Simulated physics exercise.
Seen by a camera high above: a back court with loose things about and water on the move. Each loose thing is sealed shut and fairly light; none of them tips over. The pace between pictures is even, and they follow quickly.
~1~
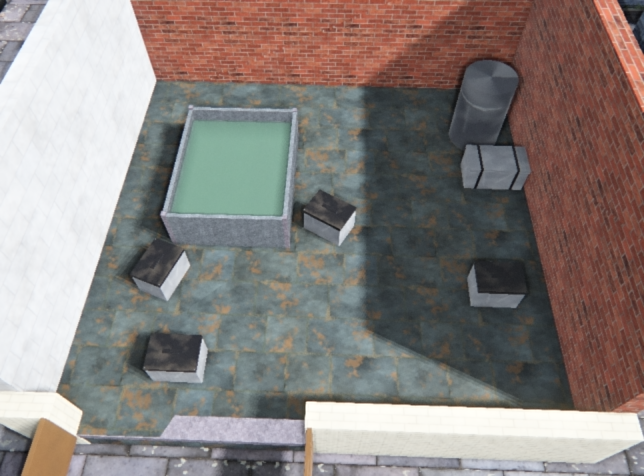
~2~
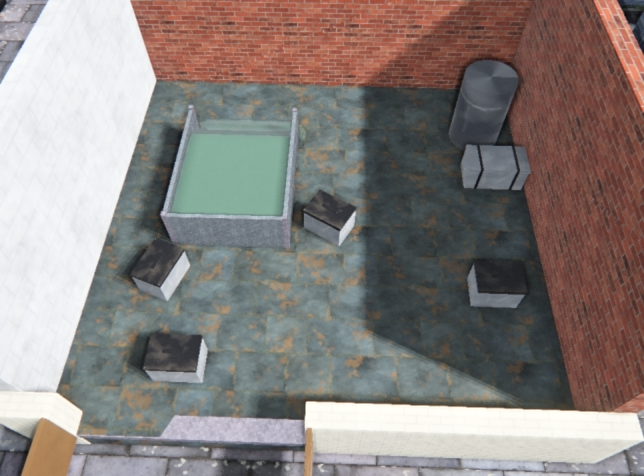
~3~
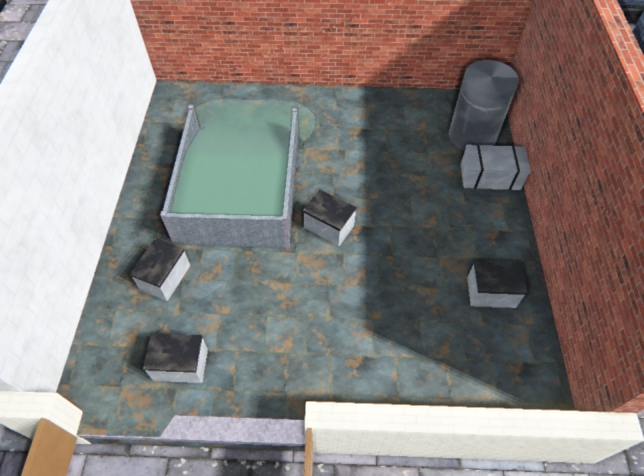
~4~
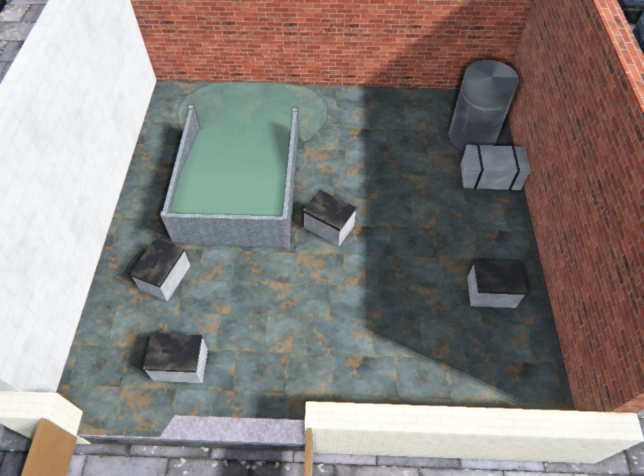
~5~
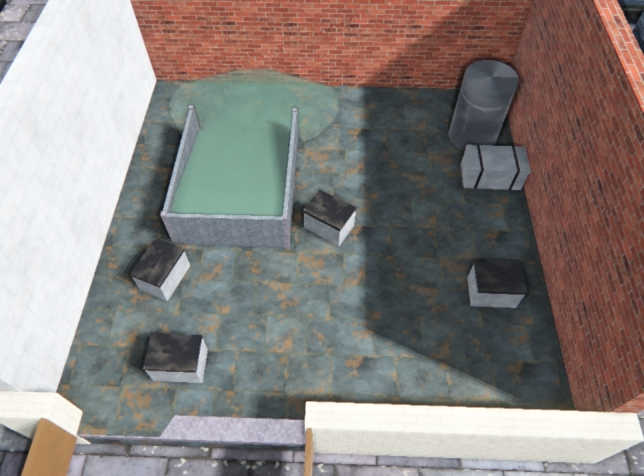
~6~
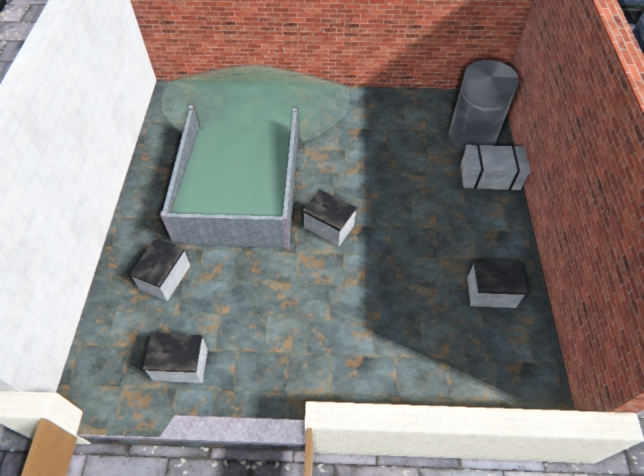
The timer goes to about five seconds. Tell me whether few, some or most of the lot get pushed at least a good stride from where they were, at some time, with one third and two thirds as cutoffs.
Most, two thirds or more.
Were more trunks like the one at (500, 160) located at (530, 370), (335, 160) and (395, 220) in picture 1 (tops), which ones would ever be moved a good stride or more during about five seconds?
Per listing: Largely stays, largely stays, largely stays.
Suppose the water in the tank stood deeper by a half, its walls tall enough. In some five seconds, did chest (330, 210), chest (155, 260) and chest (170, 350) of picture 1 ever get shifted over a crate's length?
Taking them as listed, the first came up short, the second did it and the third did it.
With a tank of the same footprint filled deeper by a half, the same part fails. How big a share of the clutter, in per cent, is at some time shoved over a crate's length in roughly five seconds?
About 80 %.
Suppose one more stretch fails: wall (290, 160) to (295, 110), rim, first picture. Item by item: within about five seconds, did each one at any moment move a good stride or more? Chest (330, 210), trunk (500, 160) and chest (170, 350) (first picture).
Result per item - short of that distance / displaced that far / short of that distance.
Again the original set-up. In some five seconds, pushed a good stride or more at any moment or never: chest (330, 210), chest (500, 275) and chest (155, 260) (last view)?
As listed: Under that, yes, pushed that far.
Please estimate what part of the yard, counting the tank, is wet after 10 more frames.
My guess is around 35 per cent.
A moment on, 0 of 5 are well off their spots; 0 afloat.
Next, 0 of 5 are well off their spots; 0 afloat.
Later, 1 of 5 are well off their spots; 1 afloat.
In the end, 4 of 5 are well off their spots, and 4 have been at some point; 1 afloat.
